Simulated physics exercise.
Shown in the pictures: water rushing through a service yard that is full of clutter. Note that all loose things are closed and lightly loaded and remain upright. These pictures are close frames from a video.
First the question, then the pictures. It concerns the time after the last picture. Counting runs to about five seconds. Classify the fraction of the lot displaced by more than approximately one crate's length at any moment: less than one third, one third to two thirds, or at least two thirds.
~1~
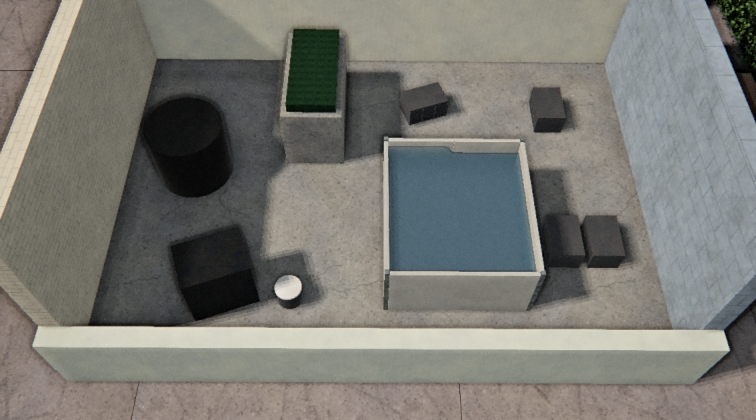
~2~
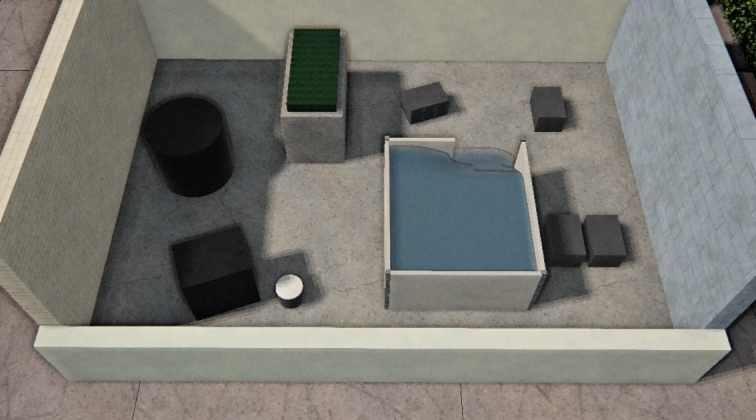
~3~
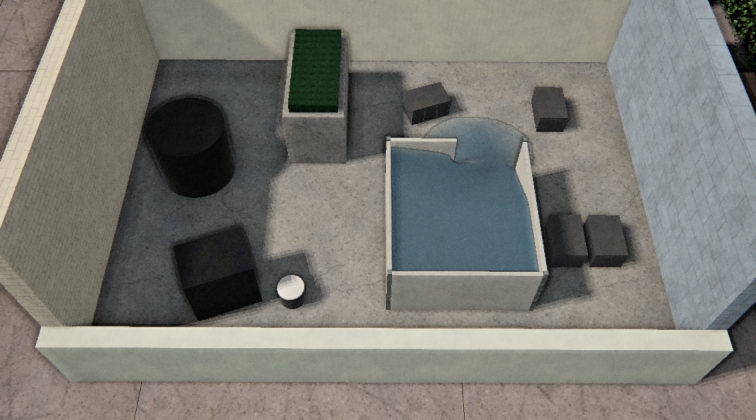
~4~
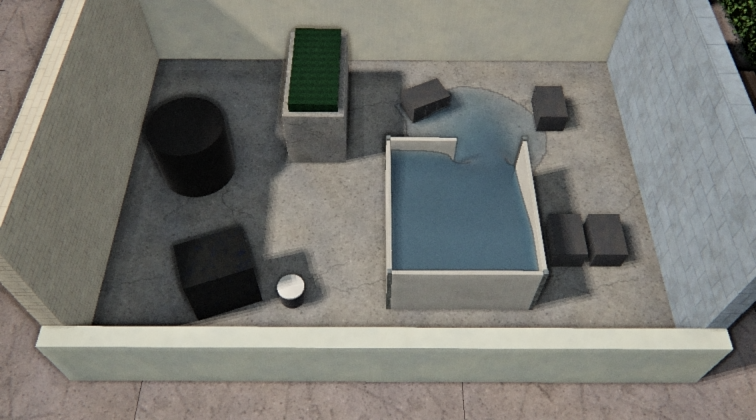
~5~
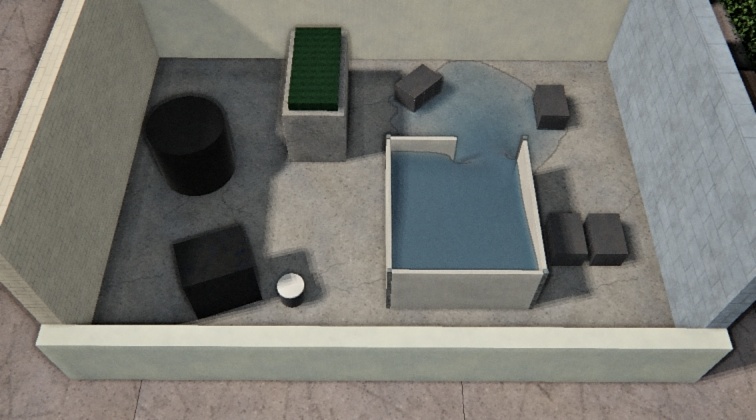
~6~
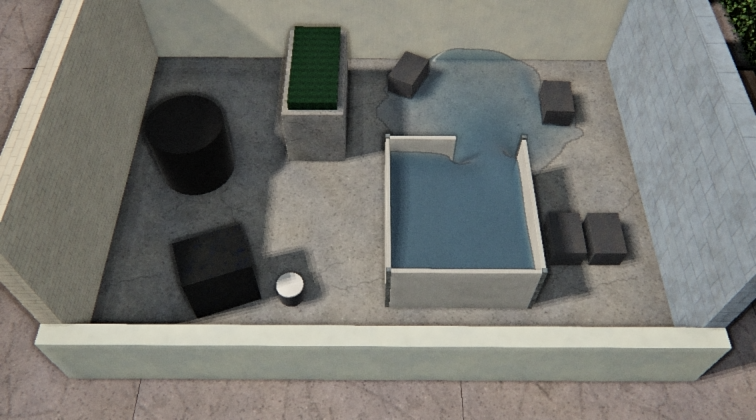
The fraction is at least two thirds.
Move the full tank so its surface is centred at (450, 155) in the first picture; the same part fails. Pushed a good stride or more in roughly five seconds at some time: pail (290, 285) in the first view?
From what I can tell, it lacked the distance.
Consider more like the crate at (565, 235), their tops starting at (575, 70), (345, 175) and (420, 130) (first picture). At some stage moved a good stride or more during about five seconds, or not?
First driven off, second driven off, third remains in place.
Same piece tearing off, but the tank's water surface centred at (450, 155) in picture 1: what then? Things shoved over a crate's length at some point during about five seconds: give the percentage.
Estimate: Around 80 per cent of them.
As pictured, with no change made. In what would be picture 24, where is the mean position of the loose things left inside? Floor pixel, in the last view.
Close to (469, 220).
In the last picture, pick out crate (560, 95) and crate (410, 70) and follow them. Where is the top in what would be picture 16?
My guess: Roughly (601, 87), then roughly (362, 54).
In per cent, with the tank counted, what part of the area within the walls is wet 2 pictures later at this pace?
Wet share: Around 30 %.
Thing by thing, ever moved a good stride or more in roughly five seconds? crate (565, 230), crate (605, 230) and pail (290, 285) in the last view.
The first one traveled far, the second traveled far and the third stayed within range.
A moment on, 2 of 5 are well off their spots; 0 afloat.
Next, 2 of 5 are well off their spots; 2 afloat.
Later, 3 of 5 are well off their spots; 2 afloat.
In the end, 4 of 5 are well off their spots, and 4 have been at some point; 4 afloat.
